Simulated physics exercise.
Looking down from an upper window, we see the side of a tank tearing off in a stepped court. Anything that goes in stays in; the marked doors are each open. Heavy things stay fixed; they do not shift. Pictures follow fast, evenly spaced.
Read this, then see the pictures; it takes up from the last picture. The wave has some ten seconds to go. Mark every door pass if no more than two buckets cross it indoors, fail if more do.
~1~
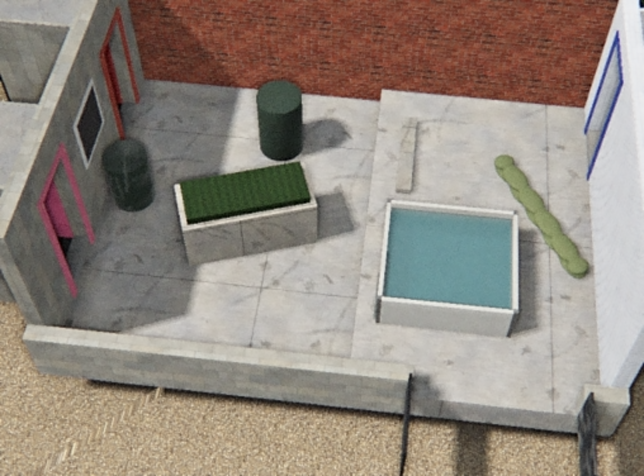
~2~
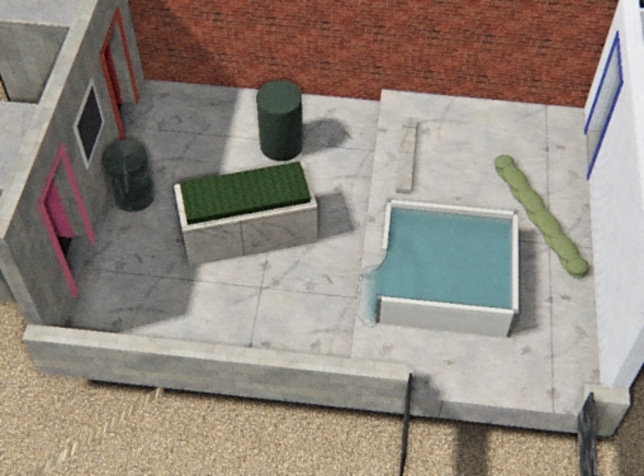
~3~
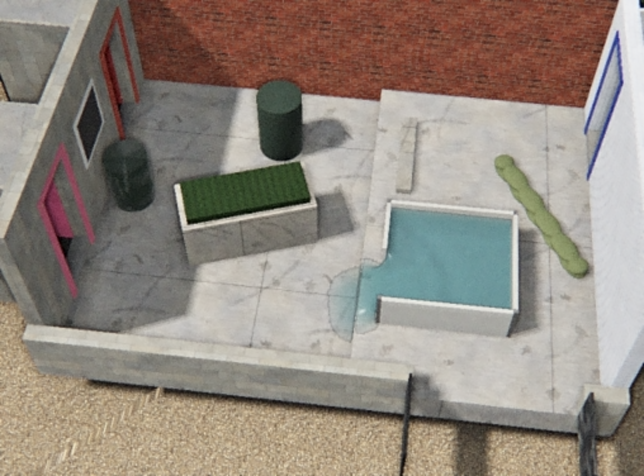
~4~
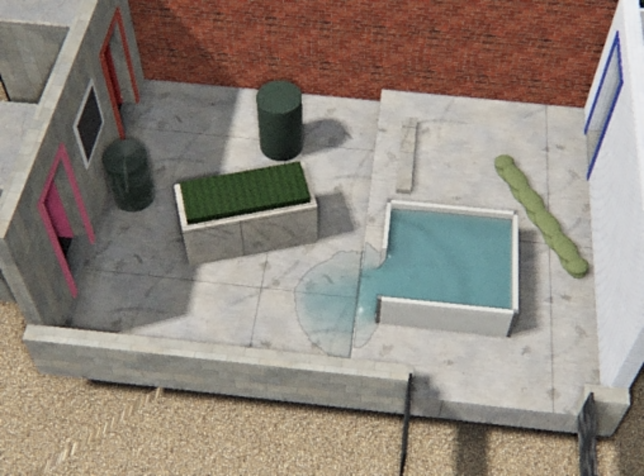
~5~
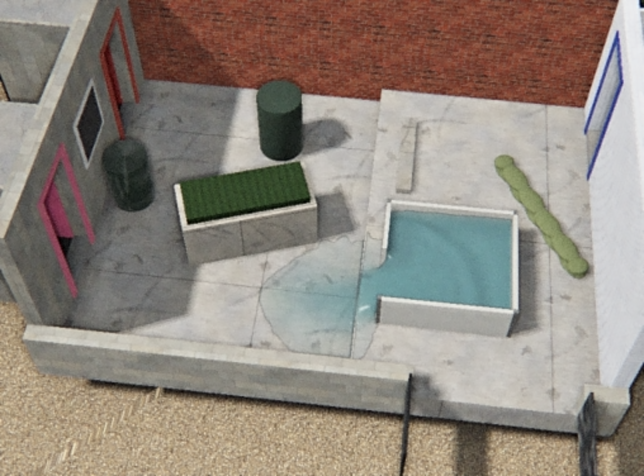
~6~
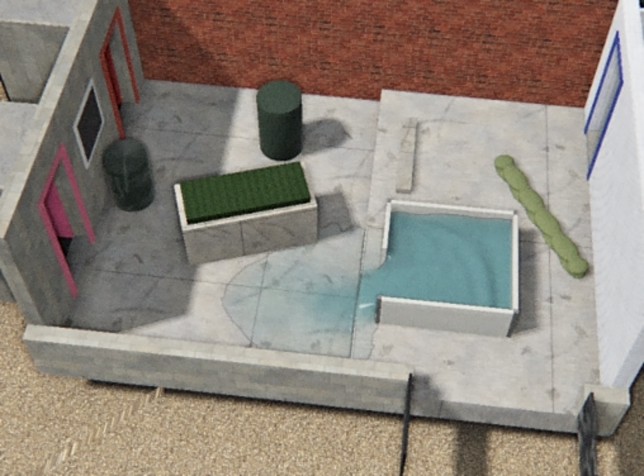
Marks: Blue door pass, red door pass, pink door pass.
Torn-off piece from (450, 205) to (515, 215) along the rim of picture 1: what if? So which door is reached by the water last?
I say the pink-painted one.
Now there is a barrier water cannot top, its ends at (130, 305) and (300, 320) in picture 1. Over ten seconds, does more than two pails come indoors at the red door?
Note: Red sub-threshold.
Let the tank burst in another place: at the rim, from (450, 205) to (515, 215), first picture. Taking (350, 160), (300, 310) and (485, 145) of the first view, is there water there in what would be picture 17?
Bone-dry, bone-dry, submerged.
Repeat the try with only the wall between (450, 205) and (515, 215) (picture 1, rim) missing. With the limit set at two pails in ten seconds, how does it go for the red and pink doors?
Red: Above; pink: Below.
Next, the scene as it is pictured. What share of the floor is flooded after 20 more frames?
25 %, roughly.
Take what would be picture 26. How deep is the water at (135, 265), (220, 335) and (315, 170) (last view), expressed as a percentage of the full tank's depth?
16, 8 and 0 per cent, roughly.
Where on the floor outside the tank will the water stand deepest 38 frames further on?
Deepest spot: Around (90, 251).
A moment on, water covers 20 % of the floor; the blue door not reached, the red door not reached, the pink door not reached.
Next, water covers 25 % of the floor; the blue door not reached, the red door not reached, the pink door wet at the sill, nothing in.
Then, water covers 25 % of the floor; the blue door not reached, the red door not reached, the pink door wet at the sill, nothing in.
Later, water covers 45 % of the floor; the blue door not reached, the red door wet at the sill, nothing in, the pink door under two buckets in.
In the end, water covers 55 % of the floor; the blue door not reached, the red door wet at the sill, nothing in, the pink door under two buckets in.
